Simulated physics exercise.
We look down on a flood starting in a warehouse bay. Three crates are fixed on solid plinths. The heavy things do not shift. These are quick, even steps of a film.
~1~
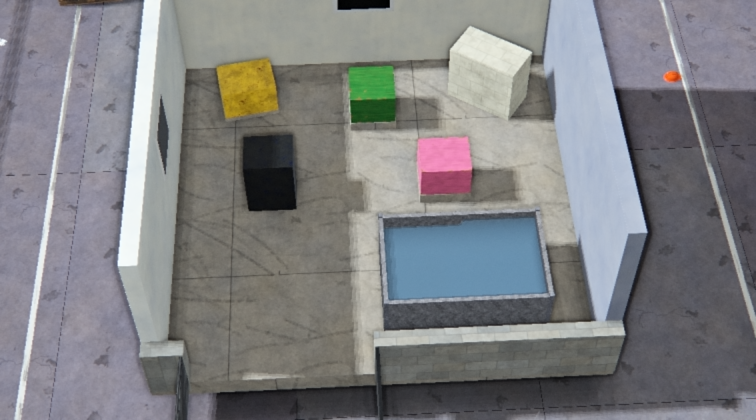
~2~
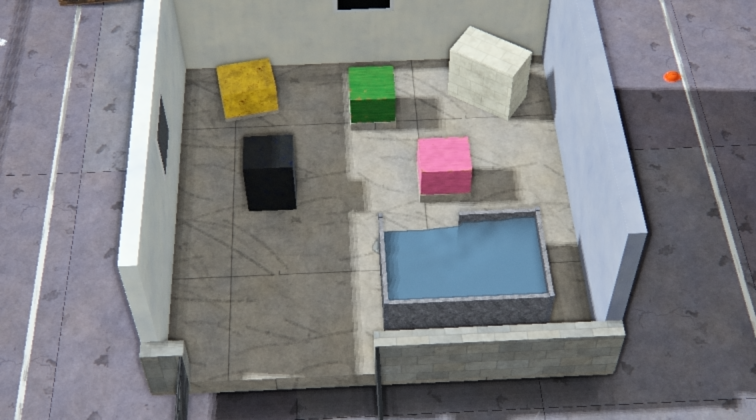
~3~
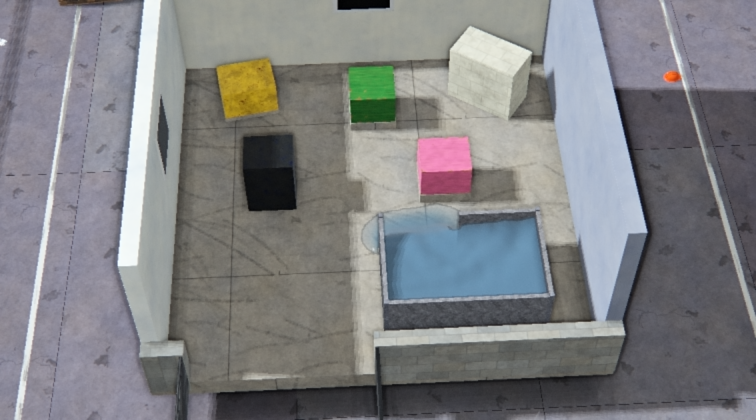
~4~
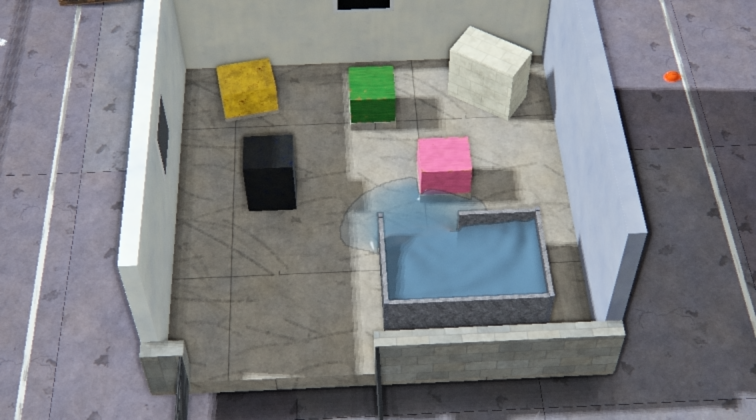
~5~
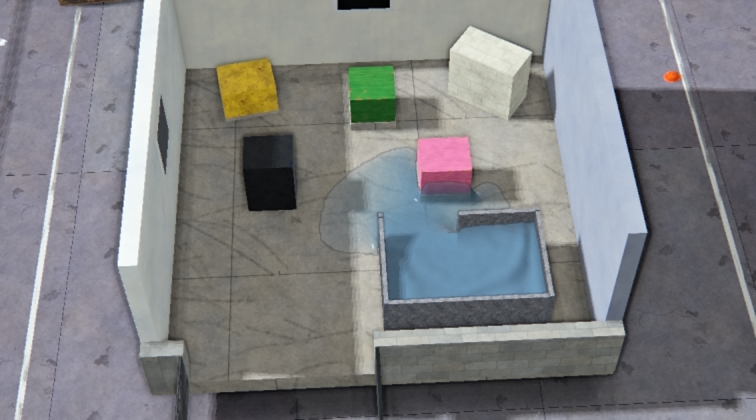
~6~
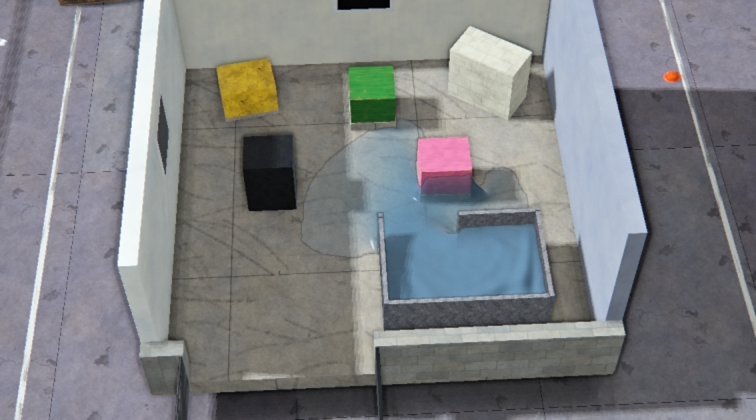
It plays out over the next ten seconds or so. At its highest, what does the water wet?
One by one: The green crate is soaked; the yellow crate is soaked; the pink crate is soaked.
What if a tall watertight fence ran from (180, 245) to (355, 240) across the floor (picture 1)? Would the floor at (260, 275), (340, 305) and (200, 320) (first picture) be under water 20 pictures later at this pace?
In that order: Dry, no water, not flooded.
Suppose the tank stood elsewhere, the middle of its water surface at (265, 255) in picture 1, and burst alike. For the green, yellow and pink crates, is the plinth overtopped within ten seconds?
In short: The green crate is soaked, the yellow crate is soaked, the pink crate is safe.
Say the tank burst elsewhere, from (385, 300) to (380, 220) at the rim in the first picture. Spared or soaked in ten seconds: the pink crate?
One by one: Pink is safe.
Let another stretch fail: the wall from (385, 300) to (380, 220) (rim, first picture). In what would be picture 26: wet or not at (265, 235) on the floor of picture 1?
At that place: Covered.
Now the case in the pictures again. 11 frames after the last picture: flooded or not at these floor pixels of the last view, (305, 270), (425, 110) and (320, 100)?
One after the other: Dry, under water, flooded.
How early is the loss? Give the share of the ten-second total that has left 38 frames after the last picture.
Roughly 20 per cent.
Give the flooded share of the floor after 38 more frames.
Close to 95 %.
A moment on, water covers 35 % of the floor; the green crate water round its plinth, the yellow crate water round its plinth, the pink crate water round its plinth.
Next, water covers 50 % of the floor; the green crate water round its plinth, the yellow crate water round its plinth, the pink crate water round its plinth.
Then, water covers 70 % of the floor; the green crate water round its plinth, the yellow crate water round its plinth, the pink crate water round its plinth.
Later, water covers 95 % of the floor; the green crate water round its plinth, the yellow crate water round its plinth, the pink crate water round its plinth.
In the end, water covers 100 % of the floor; the green crate was topped, the yellow crate was topped, the pink crate was topped.
